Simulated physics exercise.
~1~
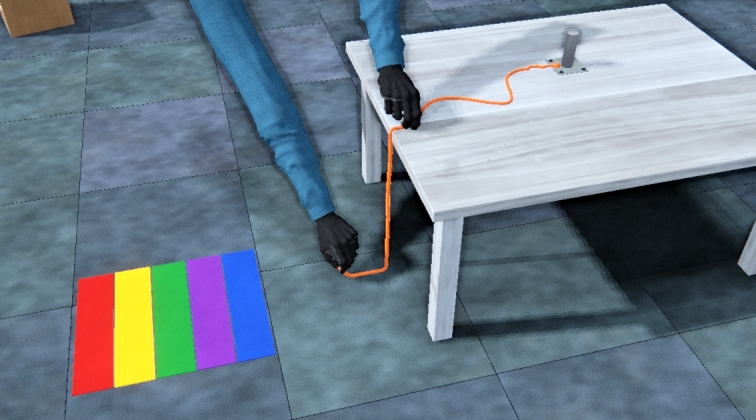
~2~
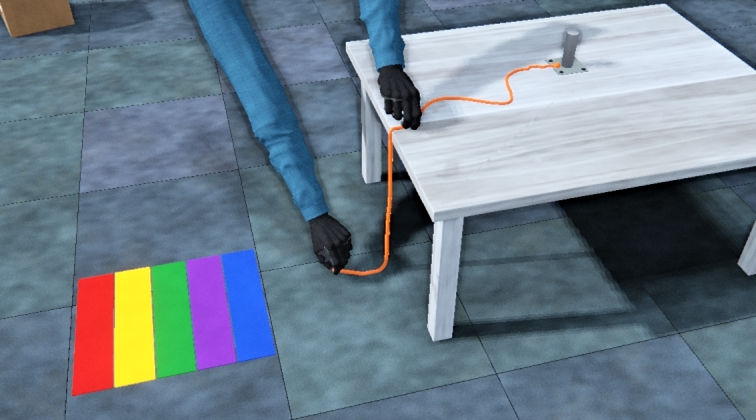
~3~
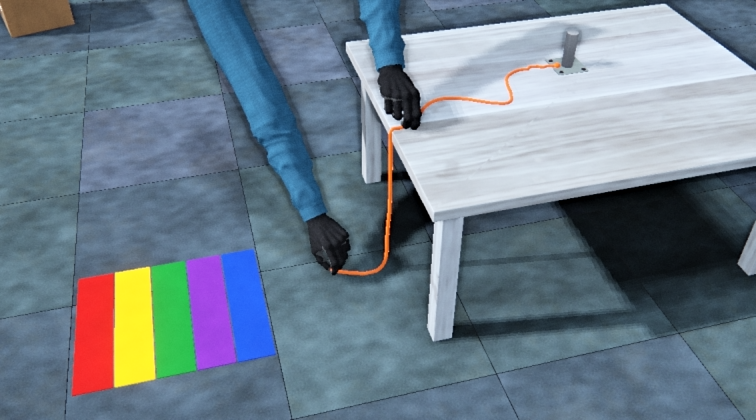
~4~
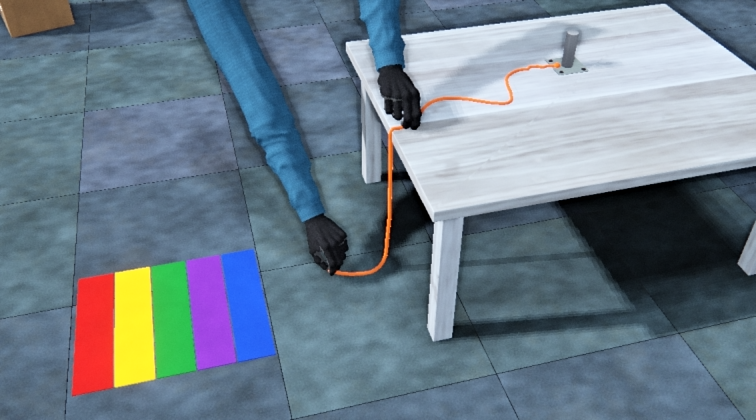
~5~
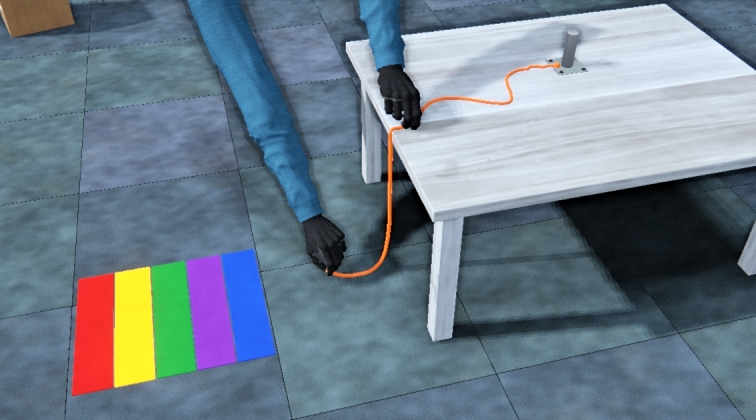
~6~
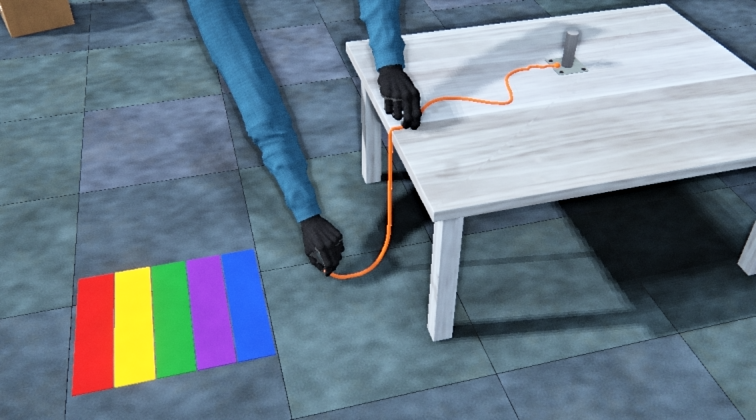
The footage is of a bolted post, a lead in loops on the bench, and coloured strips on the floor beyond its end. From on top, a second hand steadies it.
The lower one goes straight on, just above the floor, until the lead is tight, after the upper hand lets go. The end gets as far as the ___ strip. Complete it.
The end gets as far as the green strip.
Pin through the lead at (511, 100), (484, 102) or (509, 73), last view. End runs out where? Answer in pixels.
That would be (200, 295) for the first, (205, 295) for the second and (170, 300) for the third.
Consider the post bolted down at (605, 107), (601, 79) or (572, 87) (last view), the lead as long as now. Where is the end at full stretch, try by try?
Try by try: (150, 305), (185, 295) and (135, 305).
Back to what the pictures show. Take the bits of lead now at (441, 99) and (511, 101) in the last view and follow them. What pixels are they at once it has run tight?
About (410, 116), and the other about (471, 95).
A little later, end near (226, 289); over blue.
Next, end near (186, 296); over green.
When it is tight, end near (162, 301); over green. It gets as far as the green strip.
